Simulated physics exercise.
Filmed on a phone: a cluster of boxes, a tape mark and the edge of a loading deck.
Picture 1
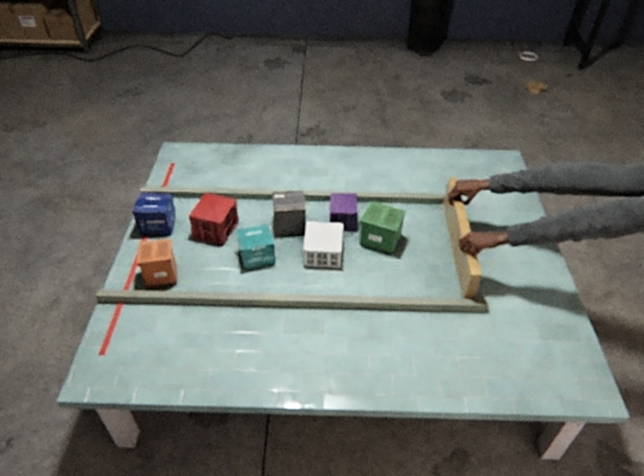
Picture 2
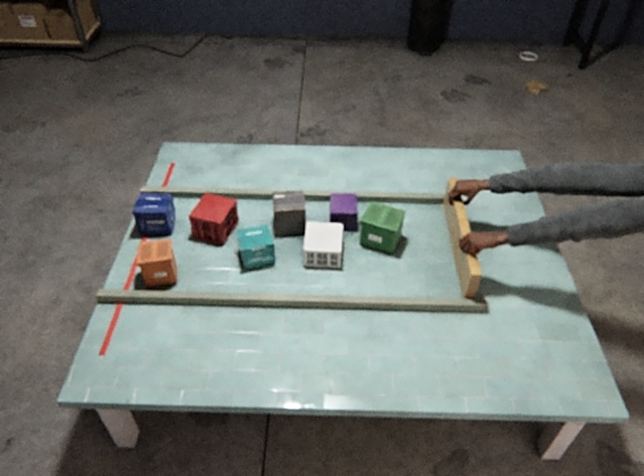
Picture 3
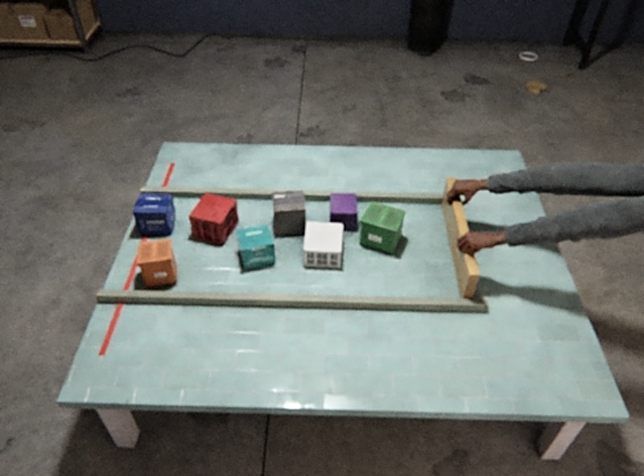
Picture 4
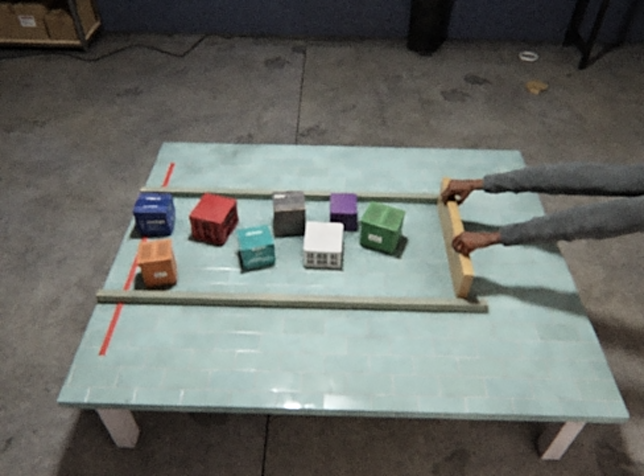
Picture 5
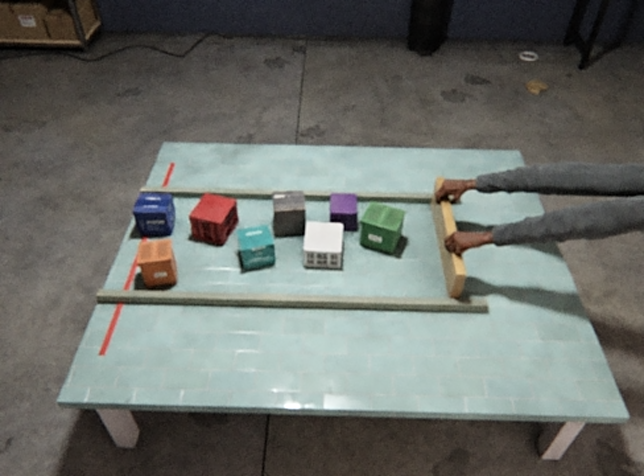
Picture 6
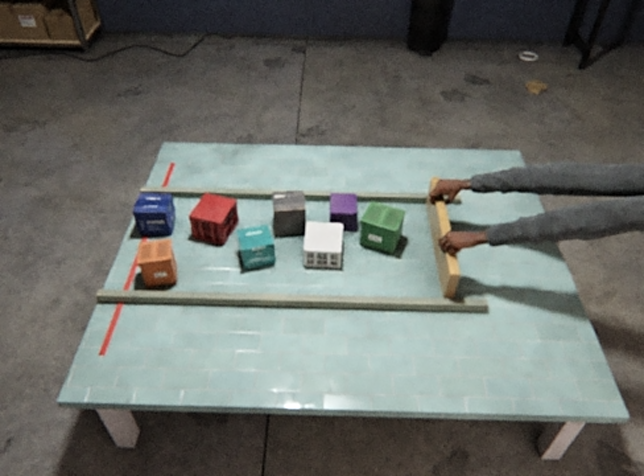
The clip opens on coloured boxes spread between two rails on a pale green table, with red tape at the left and two hands holding a plank at the right. The hands keep the plank still at first, then slide it slightly left, while the boxes stay where they are.
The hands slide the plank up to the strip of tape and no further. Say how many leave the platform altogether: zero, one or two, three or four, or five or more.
Outcome: The number that fall off is five or more.
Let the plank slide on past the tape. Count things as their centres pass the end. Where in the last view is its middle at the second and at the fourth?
First at (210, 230), next at (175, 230).
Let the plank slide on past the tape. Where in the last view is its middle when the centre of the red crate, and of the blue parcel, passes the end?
Near (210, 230) and (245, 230).
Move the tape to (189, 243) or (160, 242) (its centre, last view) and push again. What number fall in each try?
In that order 3 and 5.
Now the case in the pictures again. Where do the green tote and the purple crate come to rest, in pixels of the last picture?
First (123, 226), then (138, 208).
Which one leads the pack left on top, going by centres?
The green tote.
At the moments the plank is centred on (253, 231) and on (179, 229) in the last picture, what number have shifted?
The counts are 8 and 8.
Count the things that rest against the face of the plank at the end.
It touches 3.
Soon after, none off yet; blue parcel at rest near (156, 214); orange tote at rest near (158, 264); red crate at rest near (215, 219).
At rest, the number that fall off is five or more; fallen, white crate, grey parcel, turquoise box, red crate and blue parcel.
